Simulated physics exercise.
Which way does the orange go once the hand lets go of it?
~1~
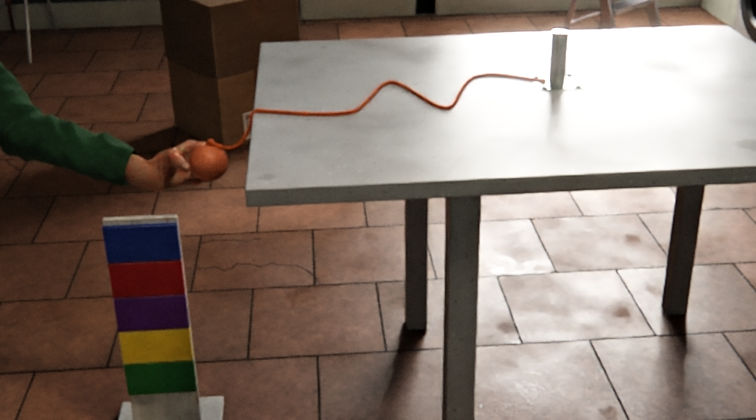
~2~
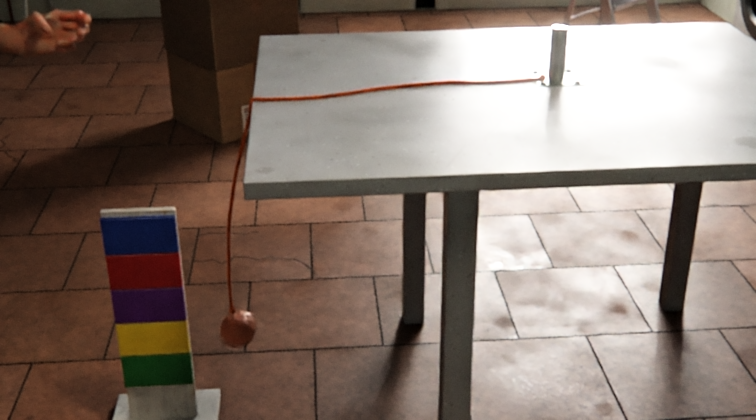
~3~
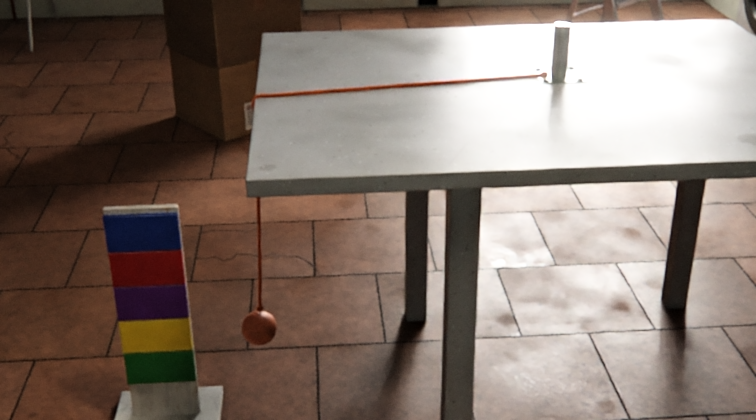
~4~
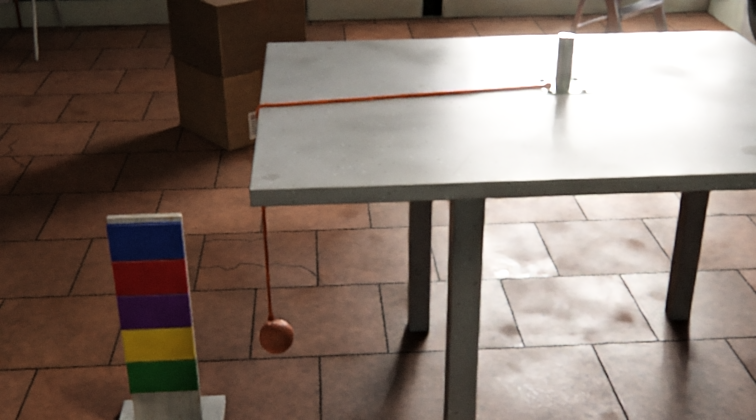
It moves down, dropping below the table edge on its shoelace.
